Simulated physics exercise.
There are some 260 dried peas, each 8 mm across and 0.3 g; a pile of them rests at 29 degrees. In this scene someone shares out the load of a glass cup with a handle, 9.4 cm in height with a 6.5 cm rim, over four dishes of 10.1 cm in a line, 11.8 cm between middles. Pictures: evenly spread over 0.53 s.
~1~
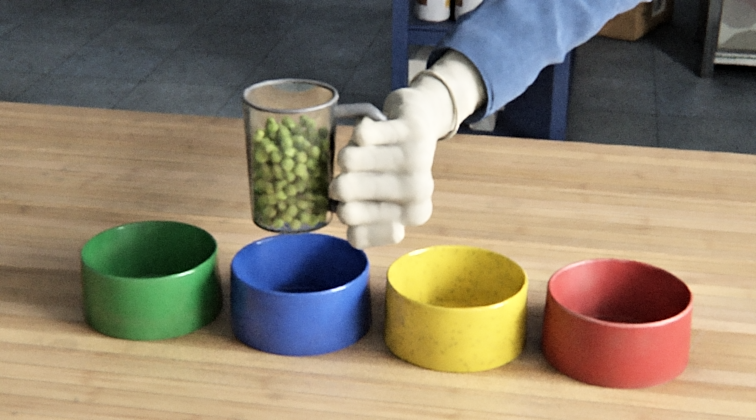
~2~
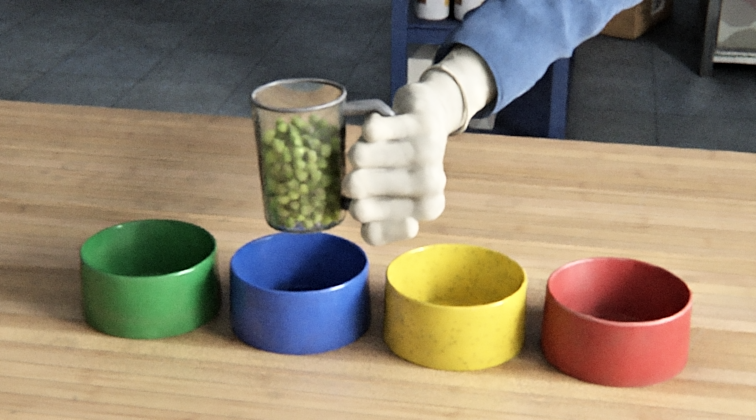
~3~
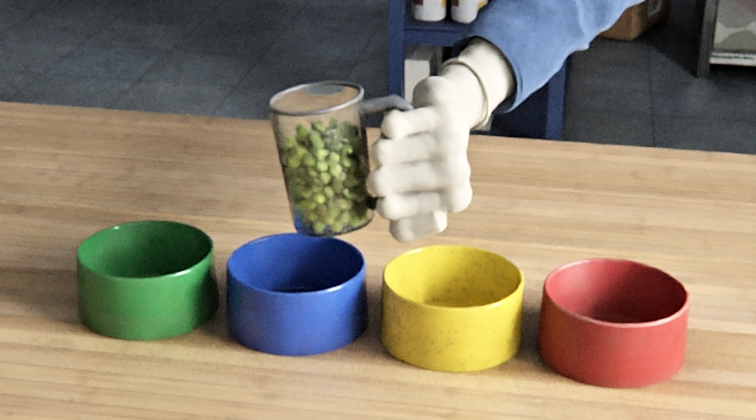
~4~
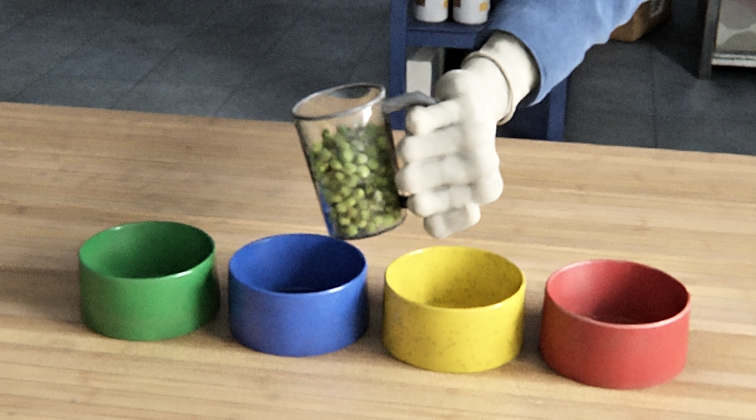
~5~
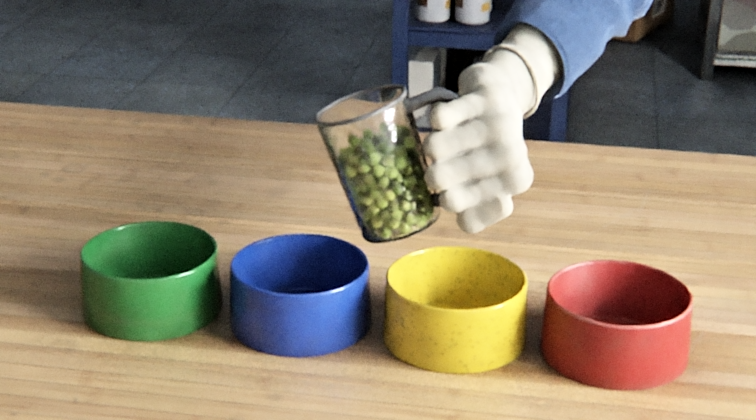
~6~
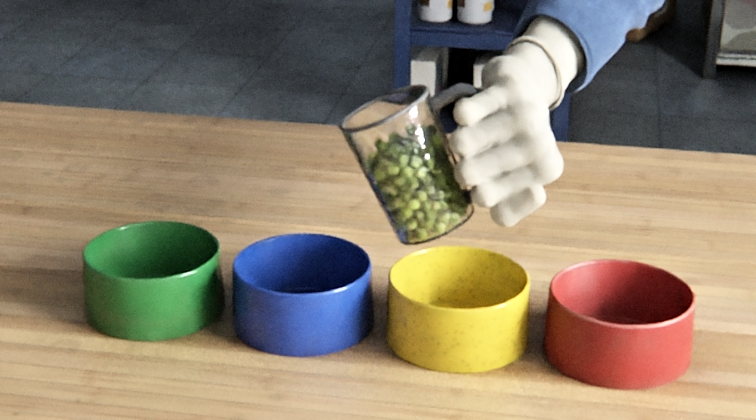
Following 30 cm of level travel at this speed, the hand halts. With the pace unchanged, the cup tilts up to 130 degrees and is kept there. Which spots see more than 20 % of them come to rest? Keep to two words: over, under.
Red: Over, blue: Under, green: Under, yellow: Under, counter: Under.
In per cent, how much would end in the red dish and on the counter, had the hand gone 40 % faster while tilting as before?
Shares: Red 100, counter 0.
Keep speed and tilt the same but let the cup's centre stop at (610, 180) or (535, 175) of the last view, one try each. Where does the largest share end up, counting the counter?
Top receivers, in order: Yellow and yellow.
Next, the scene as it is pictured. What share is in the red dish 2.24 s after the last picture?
By that moment it's near 100 percent.
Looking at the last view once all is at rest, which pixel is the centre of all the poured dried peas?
Near (610, 329).
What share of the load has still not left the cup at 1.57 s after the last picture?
That would be some 90 per cent.
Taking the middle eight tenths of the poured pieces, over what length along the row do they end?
I'd estimate close to 6 cm.
Then, 0.94 s after the last picture, tilt 73 degrees; cup holds 100 %.
Then, 1.57 s after the last picture, tilt 106 degrees; cup holds 90 %, red 10 %.
Then, 2.24 s after the last picture, tilt 130 degrees; cup holds 0 %, red 100 %.
In the end, red 100 %, blue 0 %, green 0 %, yellow 0 %, counter 0 %.
